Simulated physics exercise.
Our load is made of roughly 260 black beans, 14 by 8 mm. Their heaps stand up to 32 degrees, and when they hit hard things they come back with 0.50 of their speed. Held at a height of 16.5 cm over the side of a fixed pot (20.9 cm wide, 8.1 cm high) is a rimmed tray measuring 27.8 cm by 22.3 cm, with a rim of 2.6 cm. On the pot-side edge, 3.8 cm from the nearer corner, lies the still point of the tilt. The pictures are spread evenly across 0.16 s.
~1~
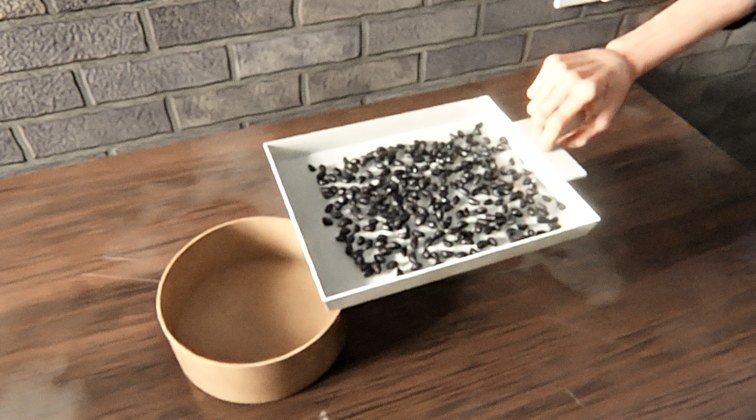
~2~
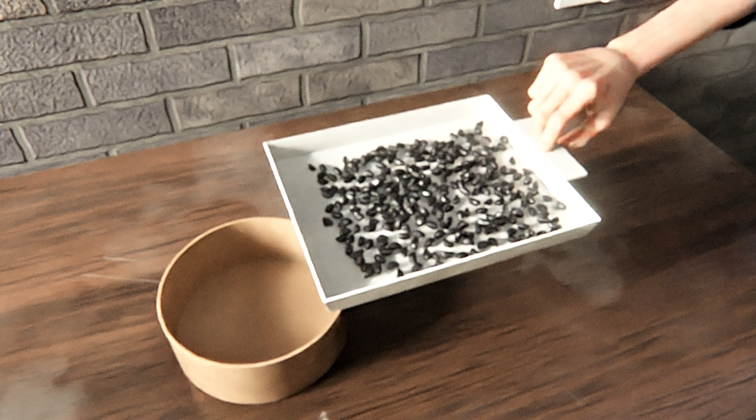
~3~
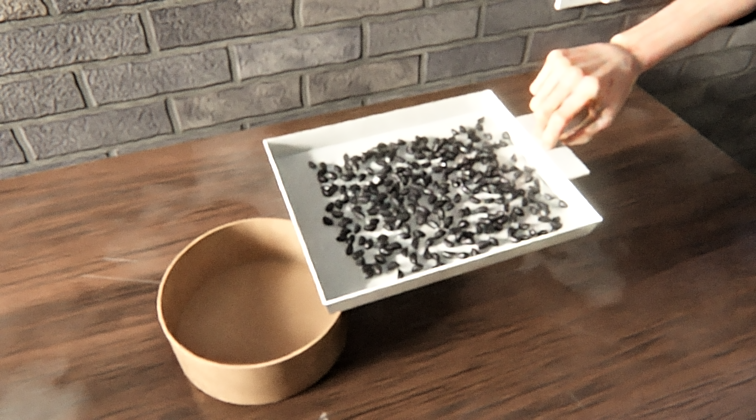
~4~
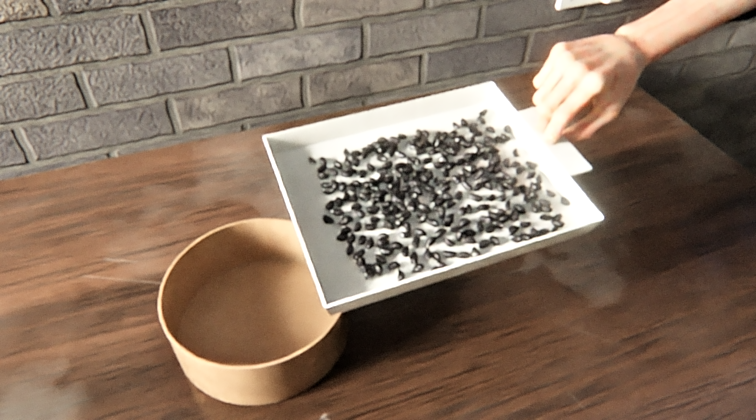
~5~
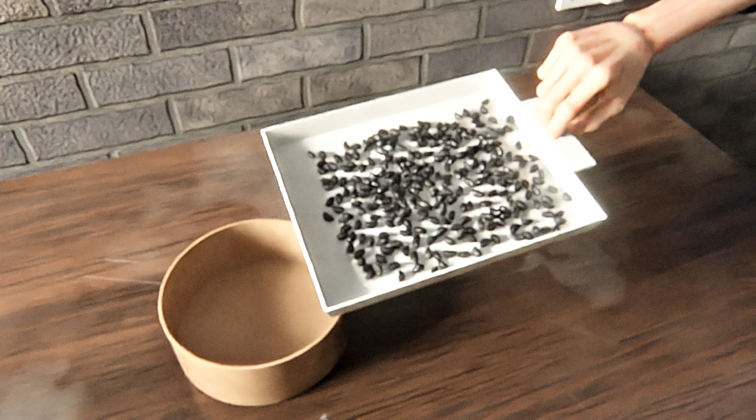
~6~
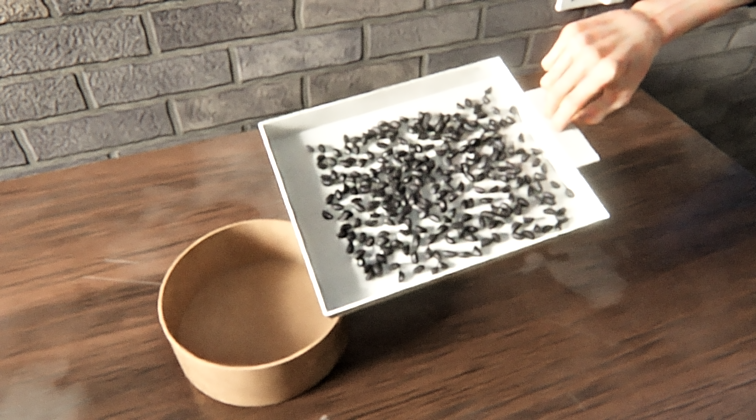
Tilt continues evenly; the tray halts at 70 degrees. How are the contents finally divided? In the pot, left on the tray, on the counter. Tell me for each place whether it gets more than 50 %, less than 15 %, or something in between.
My prediction: Pot: The amount should be small; left on the tray: The amount should be moderate; counter: The amount should be over half.
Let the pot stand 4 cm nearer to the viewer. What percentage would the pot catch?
I'd say some 0 per cent would end up there.
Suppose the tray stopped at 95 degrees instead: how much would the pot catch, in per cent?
Then about 0 per cent.
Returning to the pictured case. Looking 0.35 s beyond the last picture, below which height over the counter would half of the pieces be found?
Roughly 22 centimetres, more or less.
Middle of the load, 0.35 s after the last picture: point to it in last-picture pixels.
Somewhere about (428, 243) in the last view.
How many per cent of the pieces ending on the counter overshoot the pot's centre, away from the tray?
30 %.
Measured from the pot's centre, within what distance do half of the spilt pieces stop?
About 24 cm from the centre.
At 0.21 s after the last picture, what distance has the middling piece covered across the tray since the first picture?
It has moved some 2 cm from its start.
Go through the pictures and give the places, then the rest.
Tray tilt 0 degrees, front corners at (328, 294) and (592, 217); middle of the pieces at (427, 193); pot at (254, 283), in the first frame.
Tray tilt 1 degrees, front corners at (328, 295) and (593, 217); middle of the pieces at (427, 193), in the second frame.
Tray tilt 2 degrees, front corners at (329, 297) and (594, 217); middle of the pieces at (428, 192), in the third frame.
Tray tilt 5 degrees, front corners at (329, 300) and (596, 216), lowest corner left front; middle of the pieces at (429, 188), in the fourth frame.
Tray tilt 9 degrees, front corners at (329, 304) and (599, 214), lowest corner left front; middle of the pieces at (430, 184), in the fifth frame.
Tray tilt 14 degrees, front corners at (329, 308) and (601, 213), lowest corner left front; middle of the pieces at (430, 180); pot at (256, 285), in the sixth frame.
Then, 0.21 s after the last picture, tilt 43 degrees; the tray holds 100 %, the pot 0 %.
Then, 0.35 s after the last picture, tilt 63 degrees; the tray holds 100 %, the pot 0 %.
Then, 0.61 s after the last picture, tilt 70 degrees; the tray holds 50 %, the pot 0 %.
In the end, pot 0 %, tray 35 %, counter 65 %.
